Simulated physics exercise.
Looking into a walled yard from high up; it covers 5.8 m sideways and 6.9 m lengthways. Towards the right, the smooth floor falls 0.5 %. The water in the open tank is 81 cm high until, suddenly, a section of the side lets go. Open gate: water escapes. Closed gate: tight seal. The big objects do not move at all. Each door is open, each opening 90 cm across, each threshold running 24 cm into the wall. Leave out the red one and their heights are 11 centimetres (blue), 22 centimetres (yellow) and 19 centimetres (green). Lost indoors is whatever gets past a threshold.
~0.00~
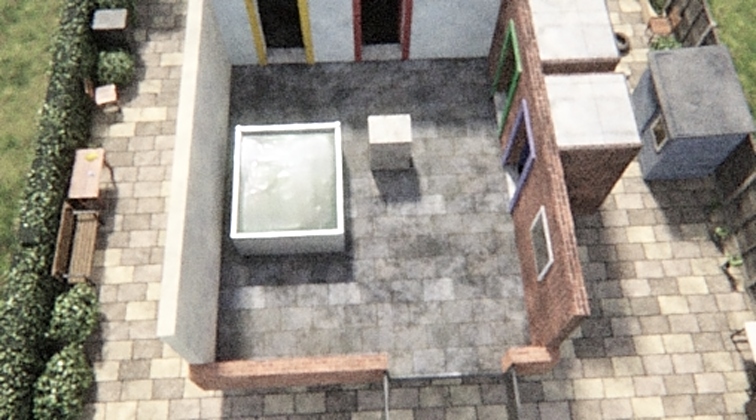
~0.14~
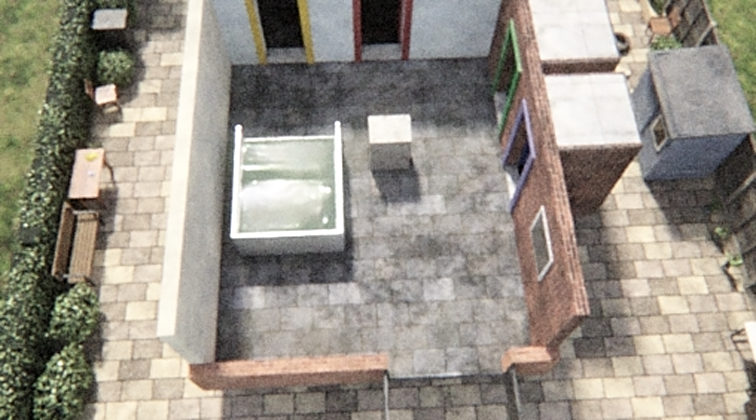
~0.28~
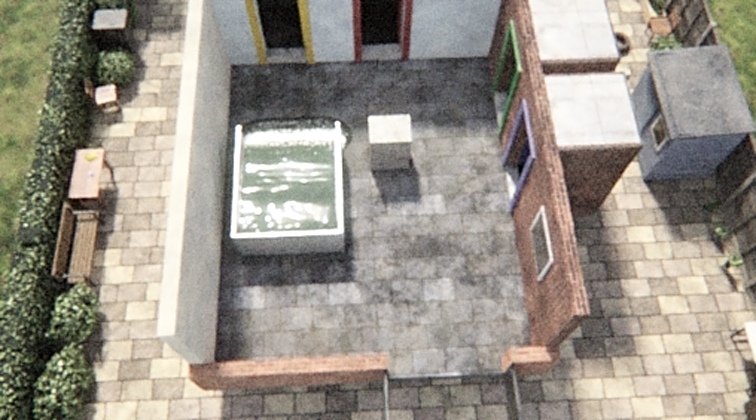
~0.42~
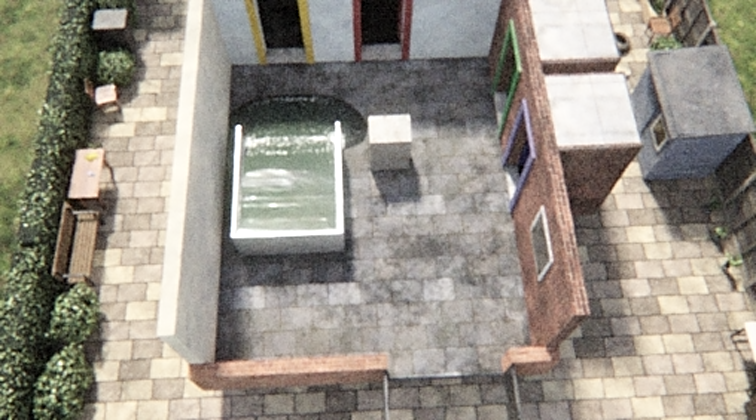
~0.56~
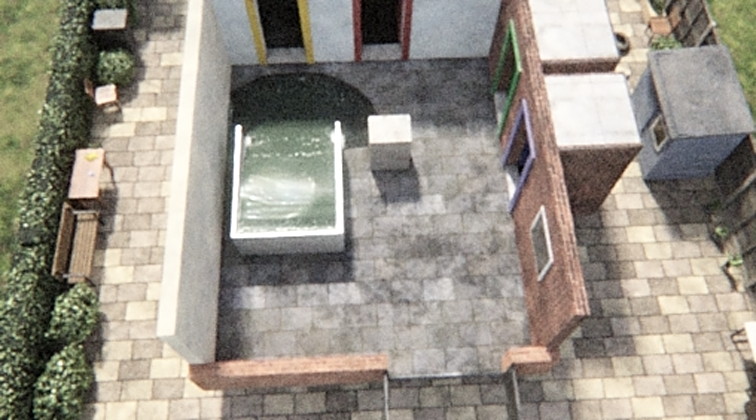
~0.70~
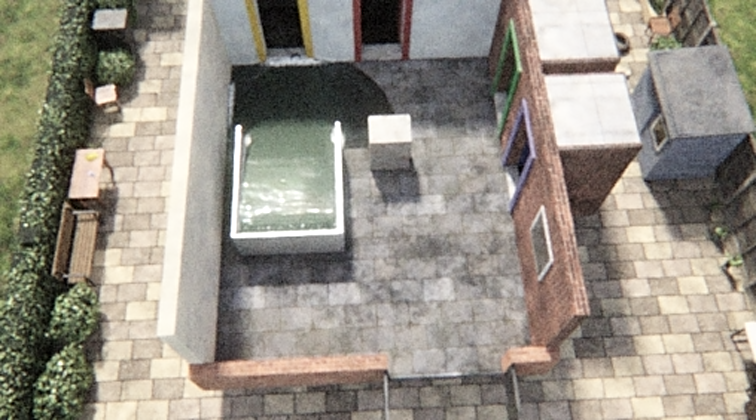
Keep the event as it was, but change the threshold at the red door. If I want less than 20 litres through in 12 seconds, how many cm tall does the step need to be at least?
You would need about 19 cm.
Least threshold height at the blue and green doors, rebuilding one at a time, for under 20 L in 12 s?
Some 8.0 cm for blue, some 20 cm for green.
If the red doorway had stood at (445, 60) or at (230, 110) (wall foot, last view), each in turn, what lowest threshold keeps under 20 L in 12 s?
About 16 cm for the first and 26 cm for the second.
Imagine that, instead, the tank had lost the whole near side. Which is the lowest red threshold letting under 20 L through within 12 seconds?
At least roughly 6.5 centimetres tall.
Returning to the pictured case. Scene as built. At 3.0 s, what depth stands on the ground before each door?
Depths in cm - red: 21, blue: 1, yellow: 32, green: 22.
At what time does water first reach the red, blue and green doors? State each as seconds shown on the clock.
Red 0.9 s, blue 3.2 s, green 2.4 s.
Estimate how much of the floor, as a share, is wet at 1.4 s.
I'd estimate about 25 percent.
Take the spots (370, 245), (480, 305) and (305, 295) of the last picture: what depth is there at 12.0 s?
4, 6 and 4 cm, respectively.
After 1.4 s water covers 25 % of the floor, deepest (52 cm) near (272, 65); 22 cm at the red door, 0 litres in over its 24 cm threshold.
After 3.0 s water covers 35 % of the floor, deepest (36 cm) near (487, 58); 21 cm at the red door, 3 litres in over its 24 cm threshold.
After 12.0 s water covers 100 % of the floor, deepest (10 cm) near (231, 86); 8 cm at the red door, 4 litres in over its 24 cm threshold.
At the red door as built, the water arrived by 1.0 s and peaked near 26 cm at 2.0 s.
Run again over the same 12 s with other heights there, 29 litres in over 17 cm, 6 litres over 23 cm. The limit of 20 litres is kept from about 19 cm up.
